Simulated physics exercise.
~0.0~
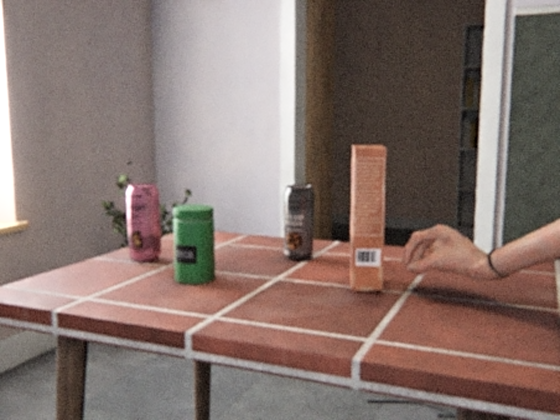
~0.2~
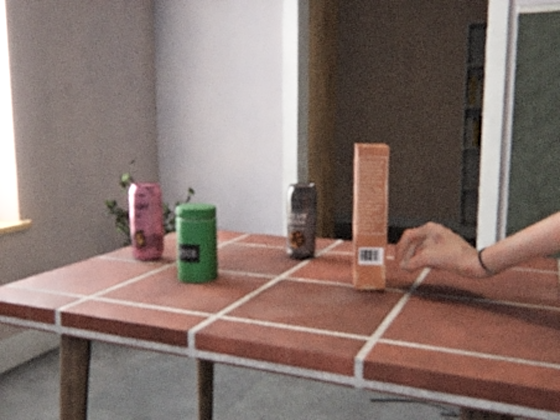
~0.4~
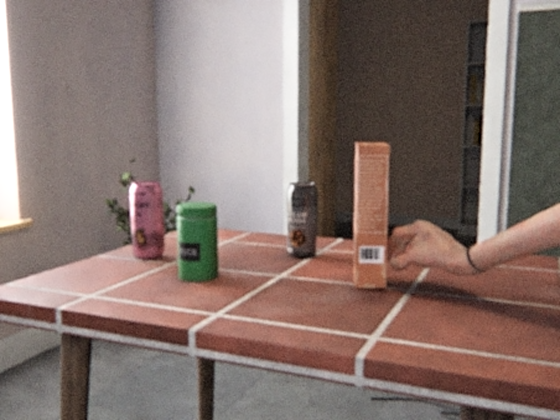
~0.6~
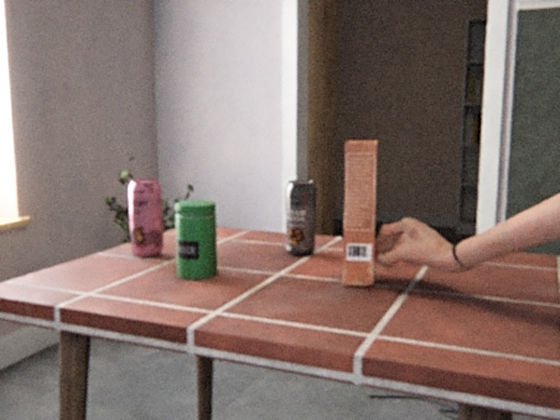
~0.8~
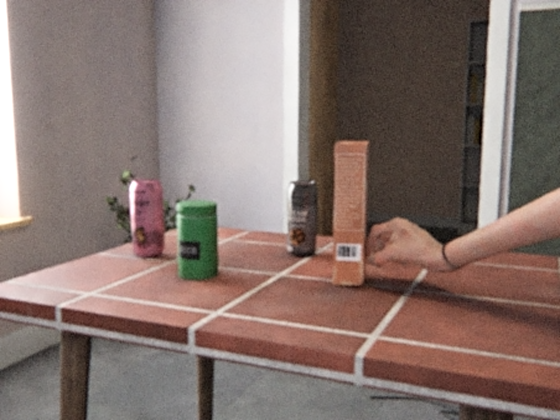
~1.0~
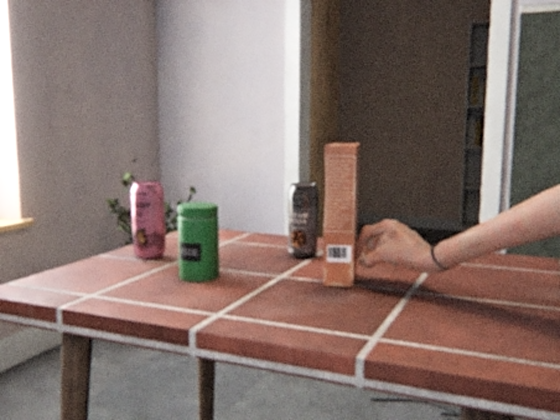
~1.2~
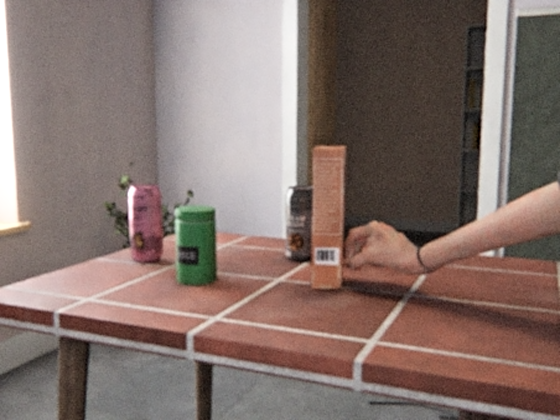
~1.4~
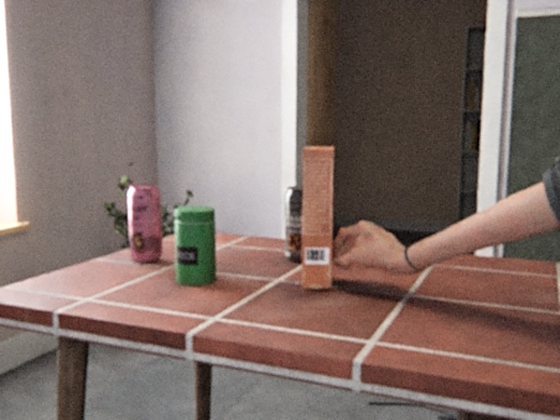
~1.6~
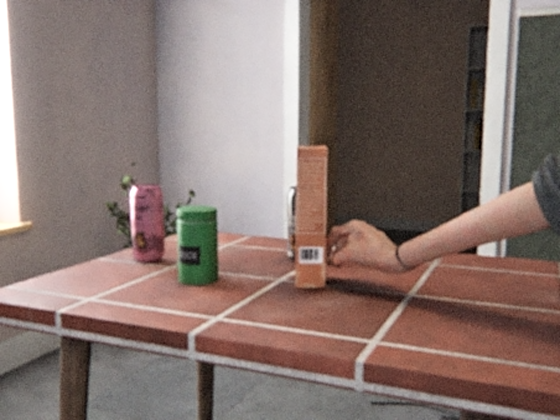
A hand reached in from the right and slowly pushed a tall orange carton leftward across a tiled table, past a green jar and a pink can standing farther left, until the carton, still upright, mostly hid the grey can behind it.
